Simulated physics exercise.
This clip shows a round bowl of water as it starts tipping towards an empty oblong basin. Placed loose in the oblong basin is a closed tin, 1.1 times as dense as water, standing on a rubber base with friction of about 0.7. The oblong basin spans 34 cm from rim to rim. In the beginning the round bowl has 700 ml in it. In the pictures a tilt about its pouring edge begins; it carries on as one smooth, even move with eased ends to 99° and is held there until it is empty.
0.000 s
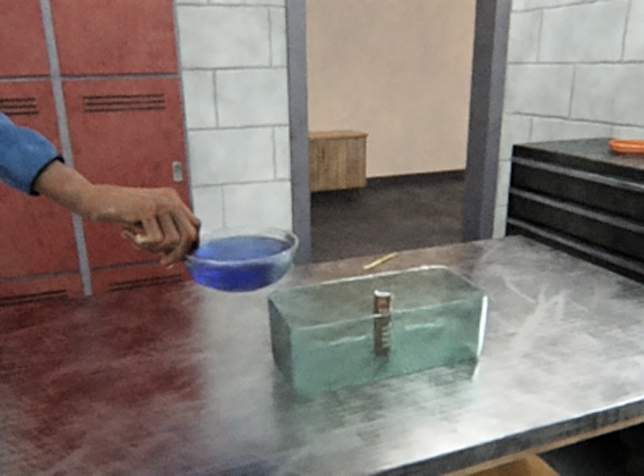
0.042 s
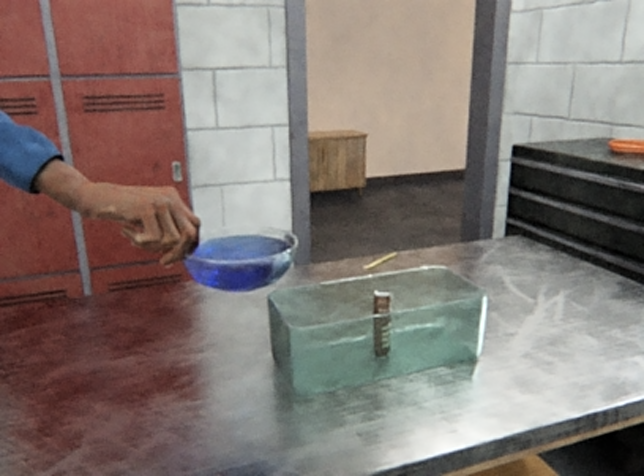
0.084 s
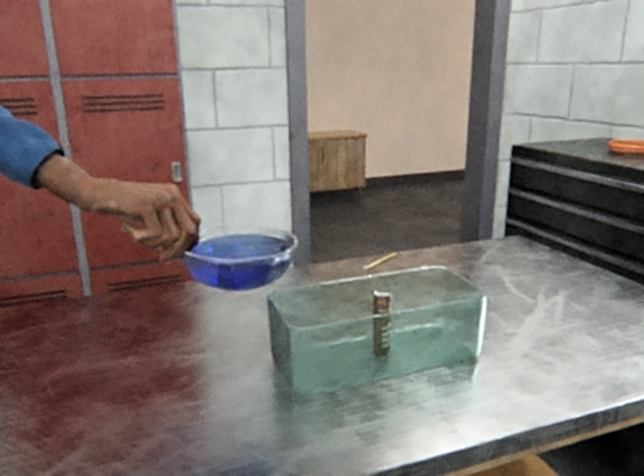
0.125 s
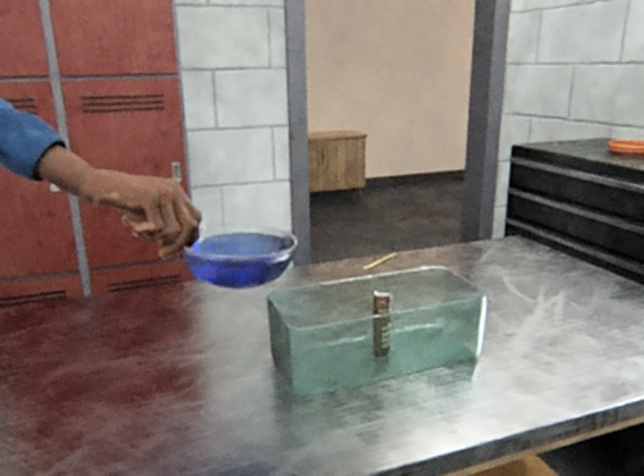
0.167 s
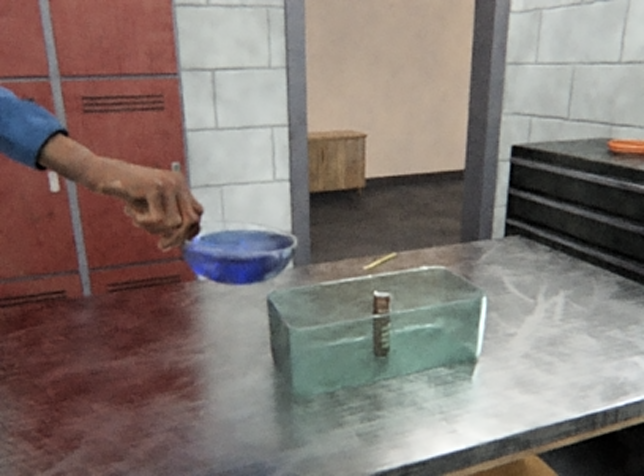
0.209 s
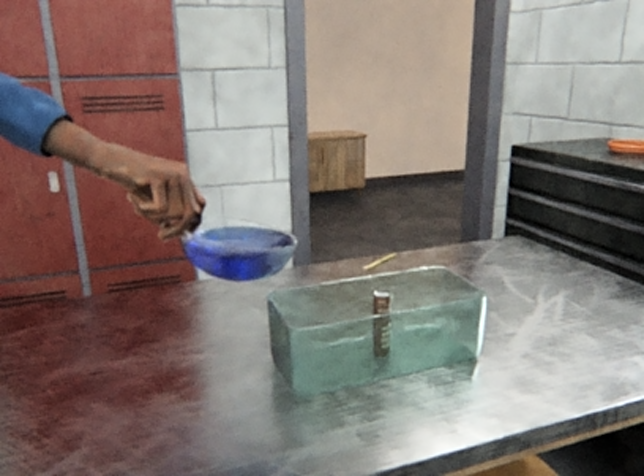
A hand in a blue sleeve holds a round glass bowl of blue water above a metal table, seen from slightly above in a room with red lockers, pale block walls and a doorway. Right of the bowl sits a clear greenish oblong basin with a small brown tin inside, near black drawers. The hand slowly tilts the bowl slightly rightward while the camera stays still.
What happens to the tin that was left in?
It is knocked down.
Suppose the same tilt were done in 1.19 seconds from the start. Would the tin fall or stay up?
So the tin will hold steady.
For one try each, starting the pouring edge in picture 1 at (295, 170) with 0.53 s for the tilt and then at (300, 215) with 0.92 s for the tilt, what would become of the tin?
First it stays on its base; then it tips over.
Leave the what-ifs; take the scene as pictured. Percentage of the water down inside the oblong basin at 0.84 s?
The share is close to 90 percent.
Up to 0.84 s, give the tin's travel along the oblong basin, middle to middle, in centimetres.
About 1 cm.
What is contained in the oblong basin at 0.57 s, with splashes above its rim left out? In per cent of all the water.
Fraction in basin: Approx. 14%.
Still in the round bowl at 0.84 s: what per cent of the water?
Remaining share: Approx. 1 %.
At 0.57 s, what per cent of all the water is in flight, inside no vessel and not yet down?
Close to 48 in a hundred.
By 0.57 s the tilt is 68° and 37 per cent is still to pour; the tin stands where it began.
By 0.84 s the tilt is 97° and 1 per cent is still to pour; the tin leans 12°.
By 1.12 s the tilt is 99° and 0 per cent is still to pour; the tin lies on its side.
By 1.42 s the tilt is 99° and 0 per cent is still to pour; the tin lies on its side.
At rest the tin lies on its side.
